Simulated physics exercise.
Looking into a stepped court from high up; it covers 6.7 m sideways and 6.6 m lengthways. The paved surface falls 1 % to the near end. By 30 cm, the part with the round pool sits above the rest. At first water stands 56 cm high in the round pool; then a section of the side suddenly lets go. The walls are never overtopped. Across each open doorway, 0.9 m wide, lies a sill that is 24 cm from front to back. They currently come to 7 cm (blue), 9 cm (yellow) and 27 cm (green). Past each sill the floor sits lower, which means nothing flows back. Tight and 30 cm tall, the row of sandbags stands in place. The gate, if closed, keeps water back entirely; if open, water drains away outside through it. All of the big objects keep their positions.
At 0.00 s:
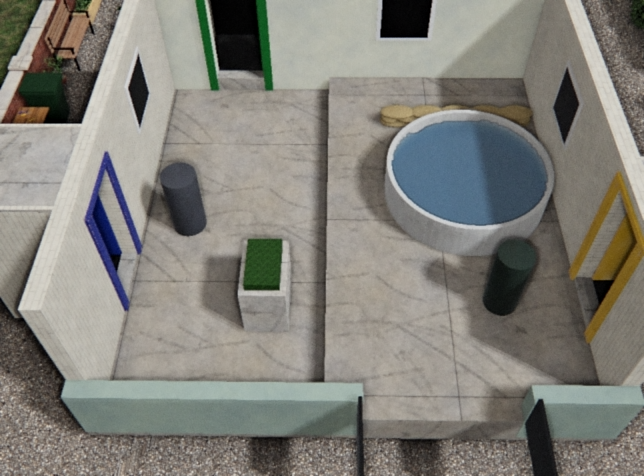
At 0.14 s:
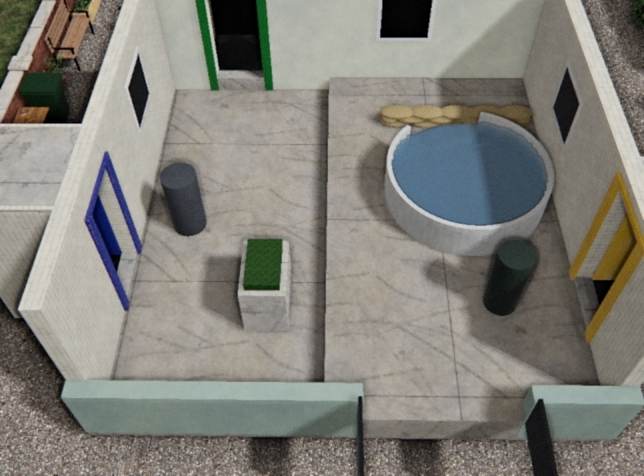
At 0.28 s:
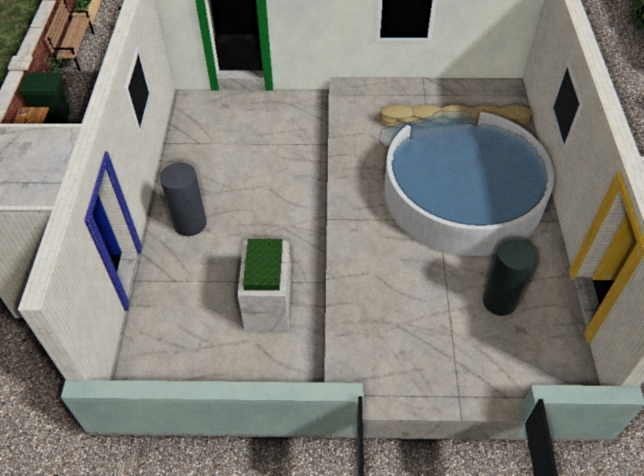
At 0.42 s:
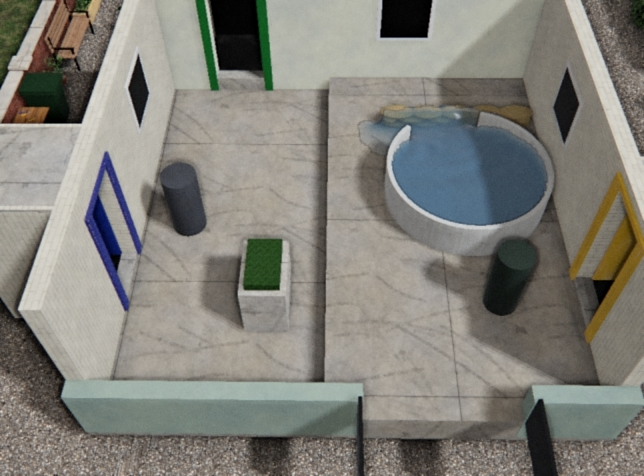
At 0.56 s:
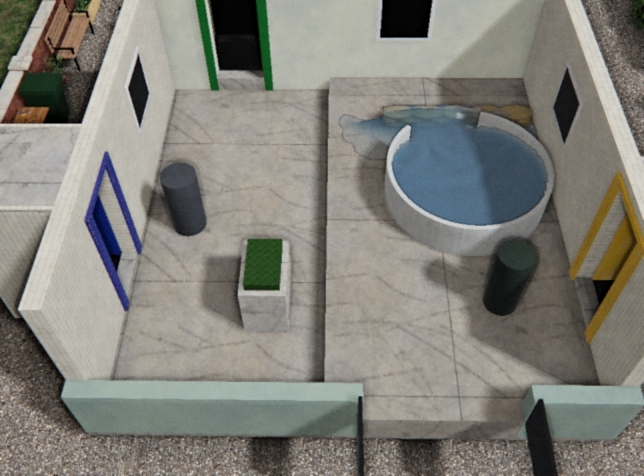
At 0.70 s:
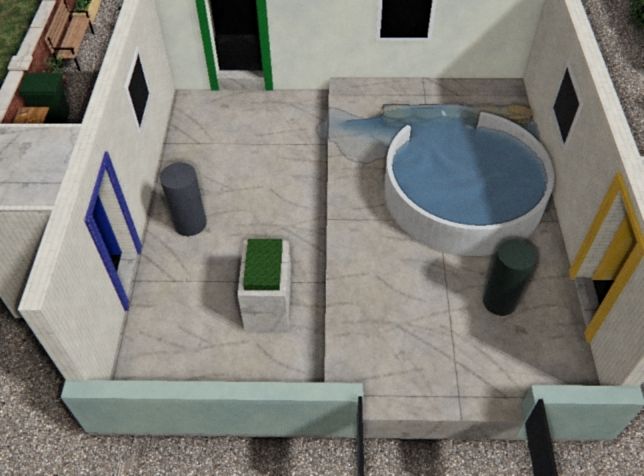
Water slips through a gap in the round pool's far side and spreads left across the paving.
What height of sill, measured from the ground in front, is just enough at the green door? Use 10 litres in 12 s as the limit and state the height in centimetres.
About 5.5 cm.
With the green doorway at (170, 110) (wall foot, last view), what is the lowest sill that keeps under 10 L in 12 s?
You'd want it roughly 12.5 cm high.
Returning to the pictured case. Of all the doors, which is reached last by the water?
That would be the blue one.
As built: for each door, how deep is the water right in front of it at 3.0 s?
Before blue it's 1 cm, before yellow 2 cm, before green 7 cm.
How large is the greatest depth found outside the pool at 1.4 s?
Max depth: Near 44 cm.
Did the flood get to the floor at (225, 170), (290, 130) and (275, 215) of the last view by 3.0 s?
Taking the spots one by one: Swamped, swamped, swamped.
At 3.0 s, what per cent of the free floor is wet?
Wet share: Near 50 %.
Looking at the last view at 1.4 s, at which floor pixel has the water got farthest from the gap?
(246, 118).
After 1.4 s water covers 25 % of the floor, deepest (44 cm) near (444, 134); it has not reached the green door.
After 3.0 s water covers 50 % of the floor, deepest (29 cm) near (434, 134); 7 cm at the green door, 0 litres in over its 27 cm sill.
After 12.0 s water covers 75 % of the floor, deepest (14 cm) near (157, 409); 5 cm at the green door, 0 litres in over its 27 cm sill.
At the green door as built, the water arrived by 1.8 s and peaked near 8 cm at 5.8 s.
Run again over the same 12 s with other heights there, 15 litres in over 5 cm, 4 litres over 6.5 cm. The limit of 10 litres is kept from about 5.5 cm up.
